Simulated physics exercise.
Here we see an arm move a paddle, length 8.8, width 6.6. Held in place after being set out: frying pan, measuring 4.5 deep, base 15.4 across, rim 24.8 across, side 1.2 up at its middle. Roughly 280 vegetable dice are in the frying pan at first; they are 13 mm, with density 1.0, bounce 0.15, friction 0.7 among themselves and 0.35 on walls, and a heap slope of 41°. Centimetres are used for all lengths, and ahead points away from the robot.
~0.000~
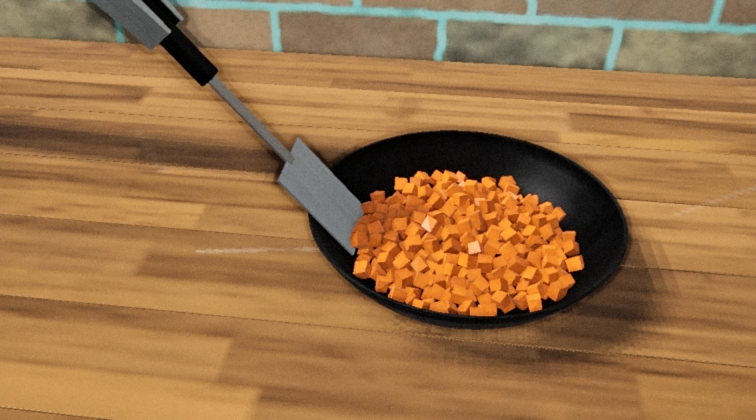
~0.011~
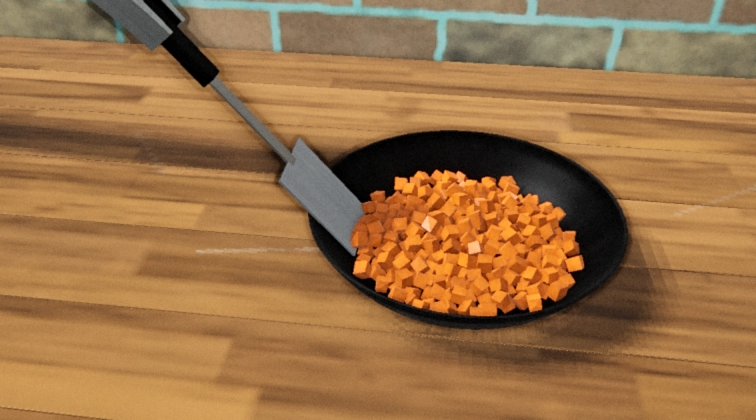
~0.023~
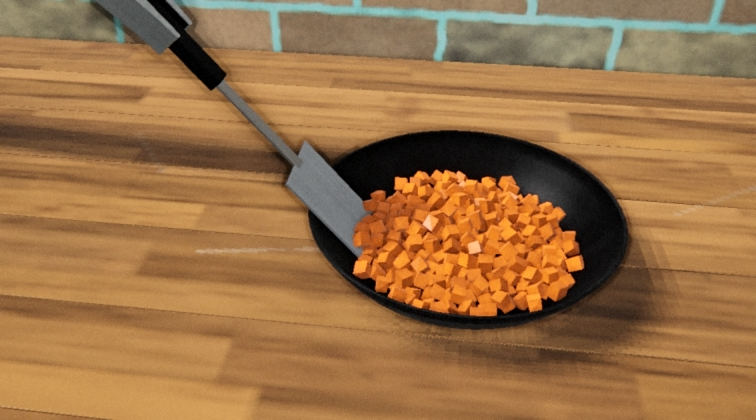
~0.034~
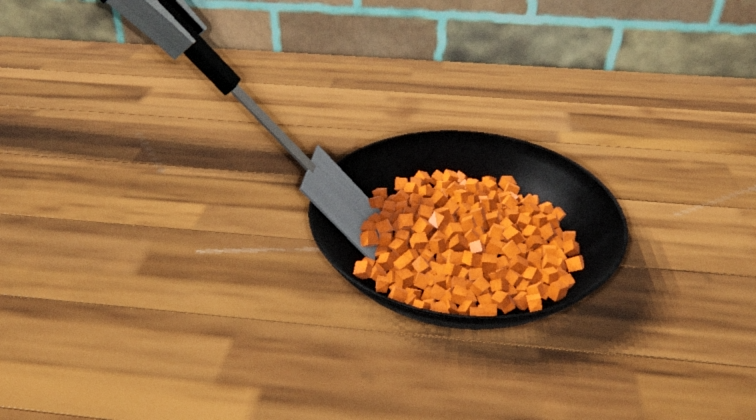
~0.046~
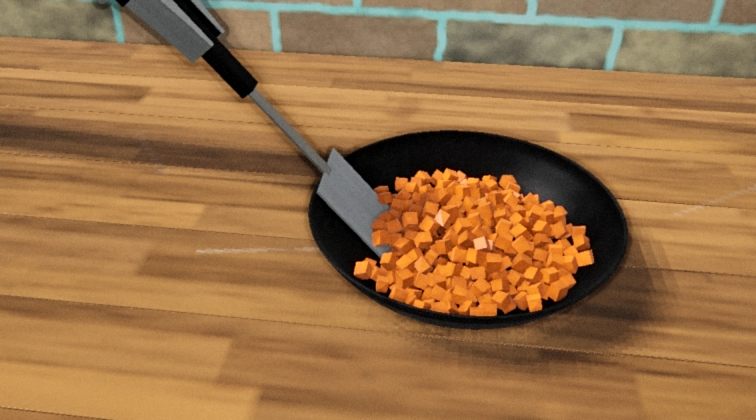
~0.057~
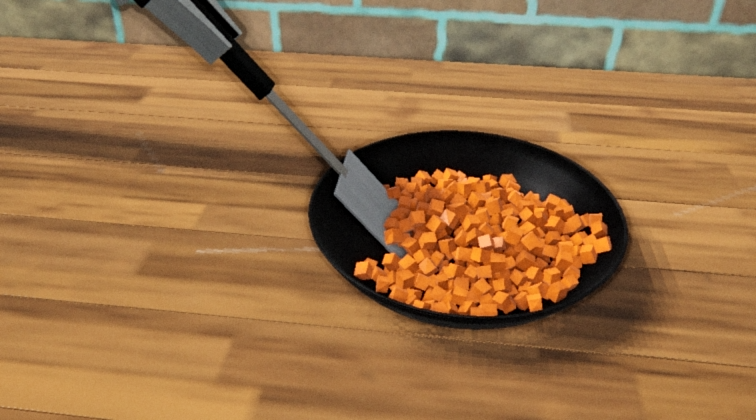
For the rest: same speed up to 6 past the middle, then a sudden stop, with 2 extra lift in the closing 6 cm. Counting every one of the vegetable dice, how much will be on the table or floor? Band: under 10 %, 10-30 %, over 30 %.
10-30 %.
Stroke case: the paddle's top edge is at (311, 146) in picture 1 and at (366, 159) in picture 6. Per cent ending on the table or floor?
About 20 per cent.
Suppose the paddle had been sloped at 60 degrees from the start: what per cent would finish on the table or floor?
Near 10 %.
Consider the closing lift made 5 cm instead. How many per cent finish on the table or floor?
I'd say close to 15 per cent.
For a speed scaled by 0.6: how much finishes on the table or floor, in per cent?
Estimate: Approx. 5 %.
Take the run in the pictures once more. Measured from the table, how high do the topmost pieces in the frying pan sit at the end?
Height at the end: Around 6.0 cm.
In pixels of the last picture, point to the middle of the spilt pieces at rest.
At about (692, 258) in the last picture.
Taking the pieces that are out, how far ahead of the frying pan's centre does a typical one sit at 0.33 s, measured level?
Around 18 centimetres ahead.
After 0.08 s, sloping 50°, highest piece 7 above the table; 278 in the frying pan, 2 on the blade or in flight.
After 0.11 s, sloping 50°, highest piece 9 above the table; 272 in the frying pan, 8 on the blade or in flight.
After 0.33 s, sloping 50°, highest piece 9 above the table; 234 in the frying pan, 38 on the table or floor, 8 on the blade or in flight.
After 1.38 s, sloping 50°, highest piece 6 above the table; 234 in the frying pan, 46 on the table or floor.
At rest, 234 in the frying pan, 46 on the table or floor. That is 16 % on the table or floor.
